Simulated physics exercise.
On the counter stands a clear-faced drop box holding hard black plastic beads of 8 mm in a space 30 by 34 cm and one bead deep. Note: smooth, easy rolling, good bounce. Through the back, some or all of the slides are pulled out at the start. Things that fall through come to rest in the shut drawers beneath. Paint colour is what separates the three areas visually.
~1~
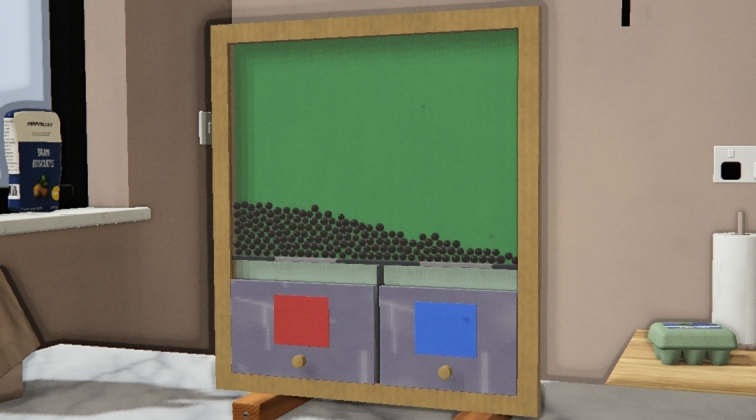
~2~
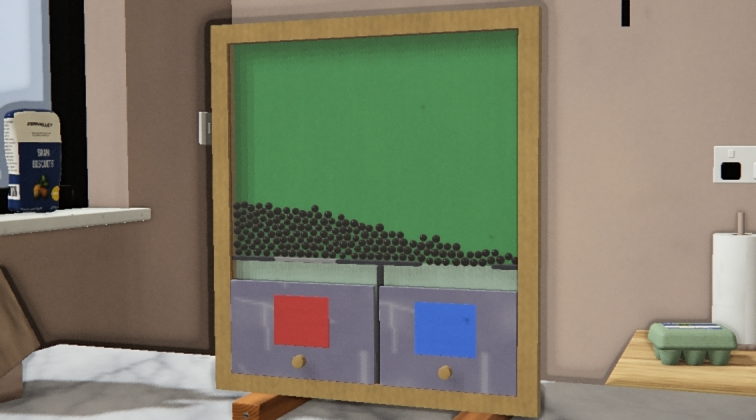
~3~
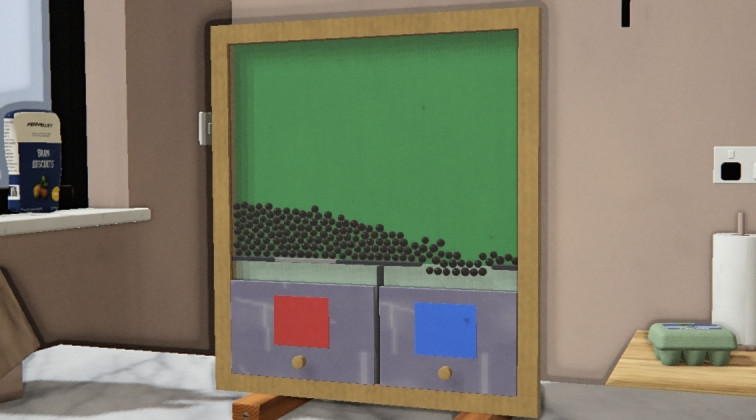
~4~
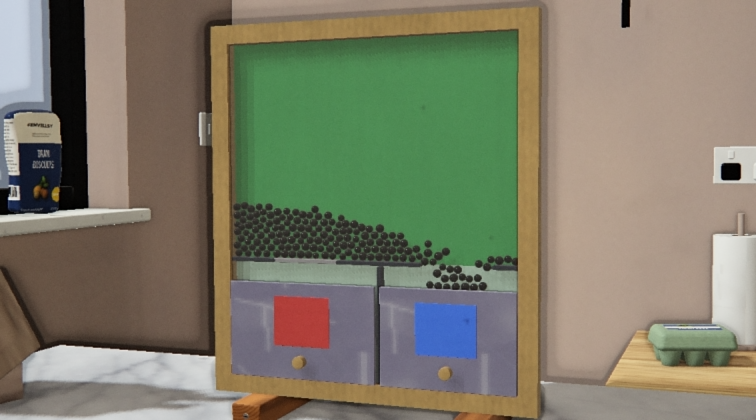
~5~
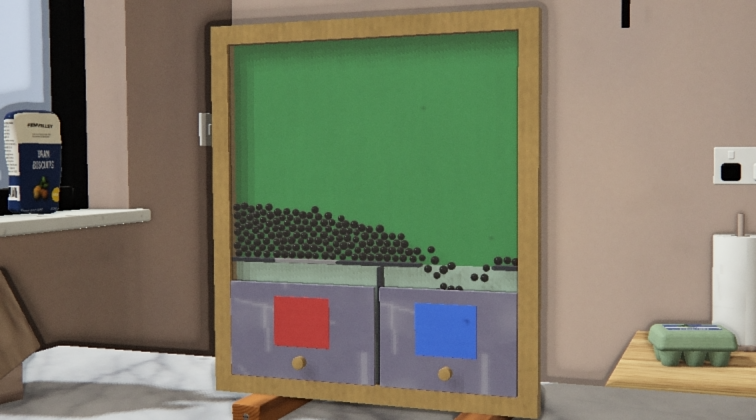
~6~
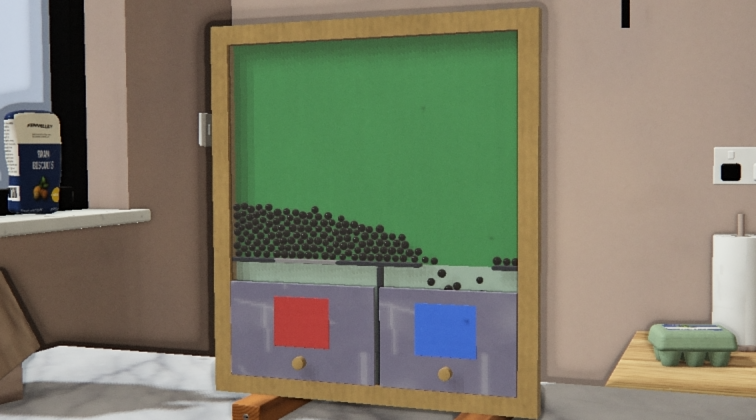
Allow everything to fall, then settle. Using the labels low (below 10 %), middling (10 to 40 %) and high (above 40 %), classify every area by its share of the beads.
Red drawer is low; blue drawer is middling; green store is high.
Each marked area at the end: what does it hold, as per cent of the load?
Final shares - red drawer: 0; blue drawer: 35; green store: 65.
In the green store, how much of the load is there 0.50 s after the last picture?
About 75 per cent.
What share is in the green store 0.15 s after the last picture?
I'd guess near 85 in a hundred.
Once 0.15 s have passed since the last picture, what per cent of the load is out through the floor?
By that time around 15 per cent has passed out below.
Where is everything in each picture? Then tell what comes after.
About 170 beads; beads centred (331, 237); red (301, 321), blue (445, 329), green (370, 60); slides (273, 259) to (342, 261), (417, 264) to (497, 266), in the first frame.
In the second frame, 1 of 2 slides gone; beads centred (331, 237); 0 out.
Beads centred (331, 238); 7 out, in the third frame.
Beads centred (336, 244); 17 out, in the fourth frame.
Beads centred (324, 235); 22 out, in the fifth frame.
Beads centred (318, 241); 24 out, in the sixth frame.
Then, 0.15 s later than the last picture, 15 % are out; blue 15 %, green 85 %.
Then, 0.50 s later than the last picture, 25 % are out; blue 20 %, green 75 %.
Then, 1.20 s later than the last picture, 30 % are out; blue 30 %, green 70 %.
All still 3.6 s after it, 35 % are out; red 0 %, blue 35 %, green 65 %.
